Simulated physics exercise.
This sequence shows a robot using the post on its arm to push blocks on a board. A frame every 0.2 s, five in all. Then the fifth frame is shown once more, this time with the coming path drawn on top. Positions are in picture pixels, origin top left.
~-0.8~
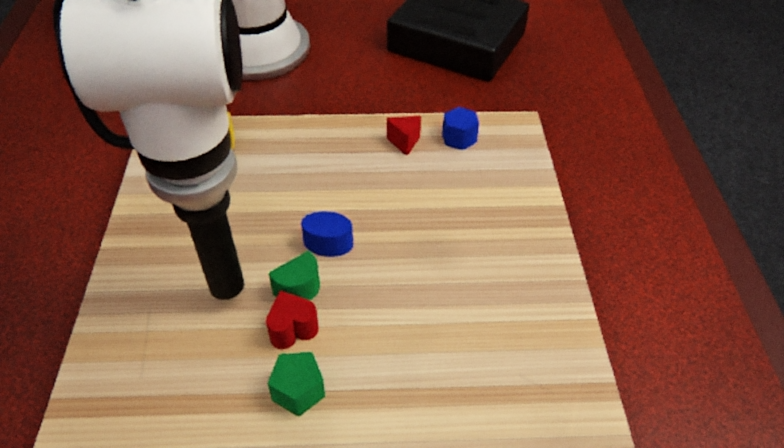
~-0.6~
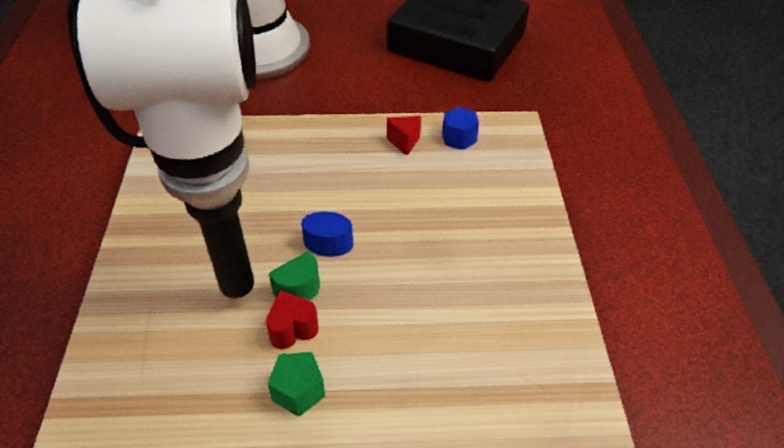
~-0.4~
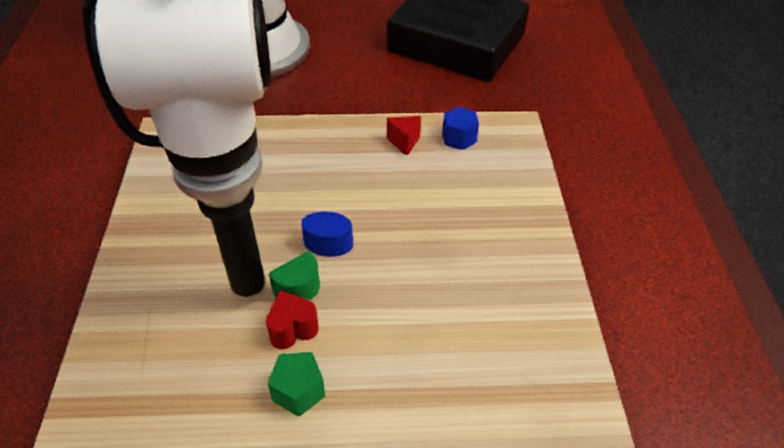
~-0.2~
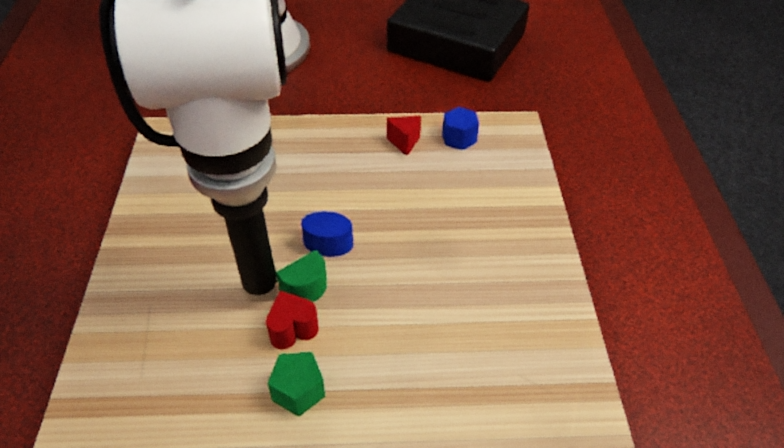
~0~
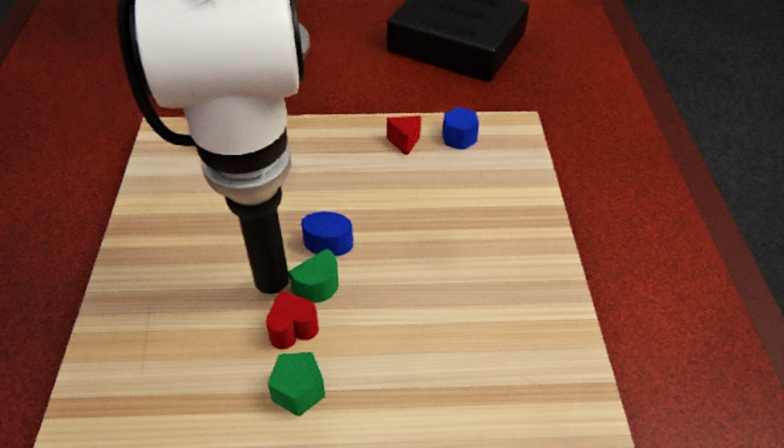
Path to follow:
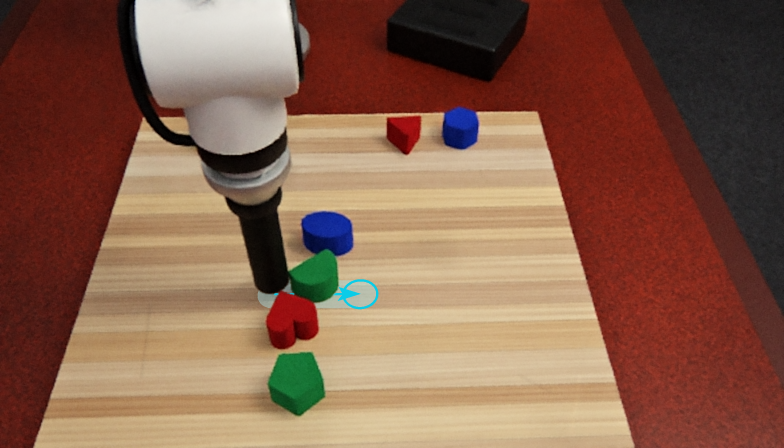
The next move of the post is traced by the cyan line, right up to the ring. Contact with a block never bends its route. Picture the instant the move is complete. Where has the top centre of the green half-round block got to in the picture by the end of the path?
In the picture, that point is around (392, 253).
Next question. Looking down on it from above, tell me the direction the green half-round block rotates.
Viewed from the top, it goes anticlockwise.
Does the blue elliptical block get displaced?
Going by the path, no.
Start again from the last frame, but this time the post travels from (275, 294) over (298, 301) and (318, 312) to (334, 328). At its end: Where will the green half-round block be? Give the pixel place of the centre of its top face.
Final place: (348, 269).
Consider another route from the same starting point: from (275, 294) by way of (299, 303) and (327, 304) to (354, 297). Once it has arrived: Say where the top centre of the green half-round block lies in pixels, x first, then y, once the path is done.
It comes to (368, 254).
The drawn path runs from (275, 294) directly to (360, 294).
The first path, step by step. Halfway along, post (317, 280); green half-round block (359, 262), turned 15° anticlockwise.
At the end, post (360, 280); red heart not moved; green half-round block (392, 253), turned 45° anticlockwise; blue elliptical block not moved.
